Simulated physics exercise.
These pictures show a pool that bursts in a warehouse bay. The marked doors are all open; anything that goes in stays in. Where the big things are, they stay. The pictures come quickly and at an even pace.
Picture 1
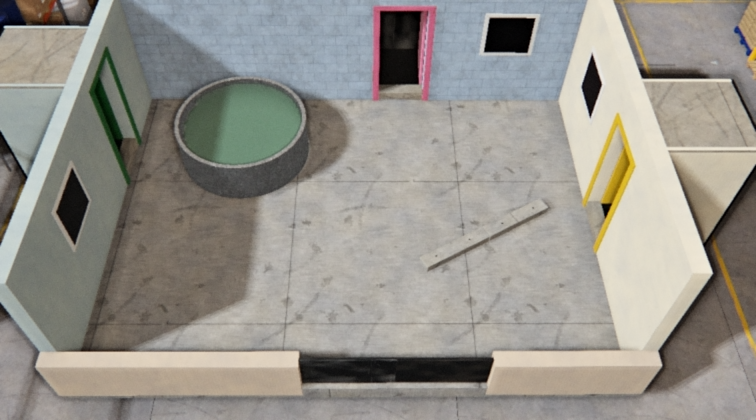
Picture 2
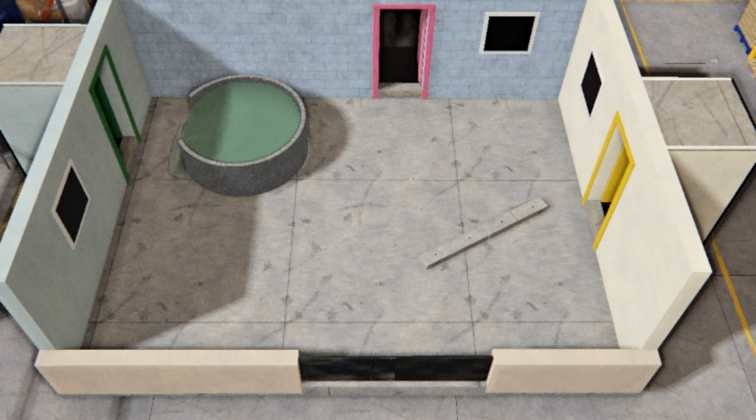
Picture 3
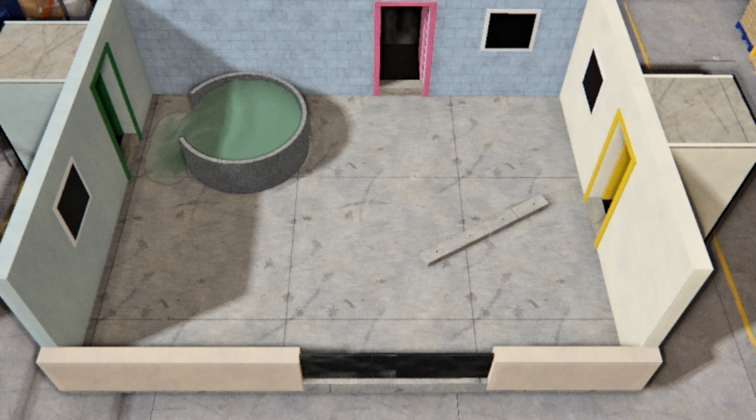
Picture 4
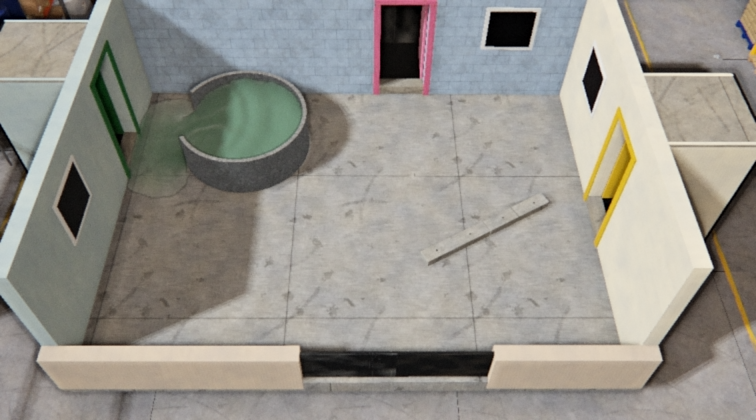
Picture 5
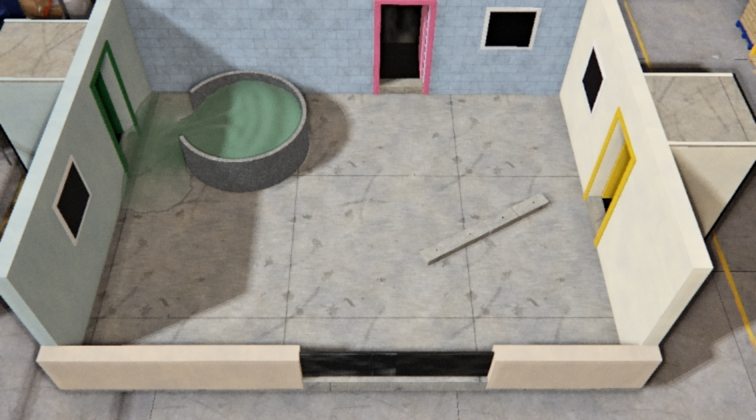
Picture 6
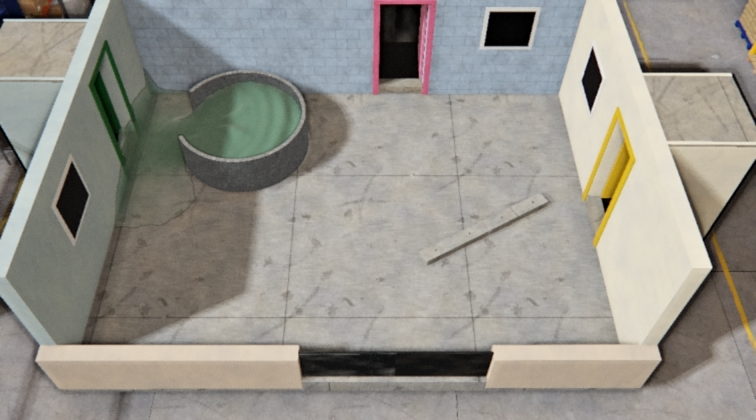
The clip opens on a round grey tank of still green water in a walled bay, with a plank lying on the floor to the right. A gap appears in the tank's left side and water pours out, spreading thinly across the floor to the left wall near the green door.
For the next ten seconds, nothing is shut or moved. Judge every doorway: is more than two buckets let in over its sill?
My call: The pink door stays at two or fewer, the green door goes past two, the yellow door stays at two or fewer.
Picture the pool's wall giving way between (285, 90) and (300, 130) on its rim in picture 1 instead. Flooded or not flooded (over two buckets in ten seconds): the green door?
Door green: It stays beneath the limit.
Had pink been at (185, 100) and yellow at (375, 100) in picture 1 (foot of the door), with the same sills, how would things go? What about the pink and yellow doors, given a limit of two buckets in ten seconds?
Result - the pink door exceeds the limit while the yellow door stays within limits.
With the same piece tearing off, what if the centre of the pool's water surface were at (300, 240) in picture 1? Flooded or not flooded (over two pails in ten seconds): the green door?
Green door: Below the limit.
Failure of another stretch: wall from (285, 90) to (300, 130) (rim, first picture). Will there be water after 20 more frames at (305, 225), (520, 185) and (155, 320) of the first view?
Listed order gives left alone; sopping; left alone.
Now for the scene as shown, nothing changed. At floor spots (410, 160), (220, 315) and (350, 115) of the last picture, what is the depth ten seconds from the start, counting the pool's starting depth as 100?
Around 4, 8 and 2 %.
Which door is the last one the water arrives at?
It's the one in yellow.
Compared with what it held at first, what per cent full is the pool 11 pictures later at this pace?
I'd say around 50 per cent.
A moment on, water covers 10 % of the floor; the pink door not reached, the green door far over two buckets in, the yellow door not reached.
Next, water covers 20 % of the floor; the pink door not reached, the green door far over two buckets in, the yellow door not reached.
Then, water covers 40 % of the floor; the pink door wet at the sill, nothing in, the green door far over two buckets in, the yellow door not reached.
Later, water covers 70 % of the floor; the pink door wet at the sill, nothing in, the green door far over two buckets in, the yellow door wet at the sill, nothing in.
In the end, water covers 90 % of the floor; the pink door wet at the sill, nothing in, the green door far over two buckets in, the yellow door wet at the sill, nothing in.
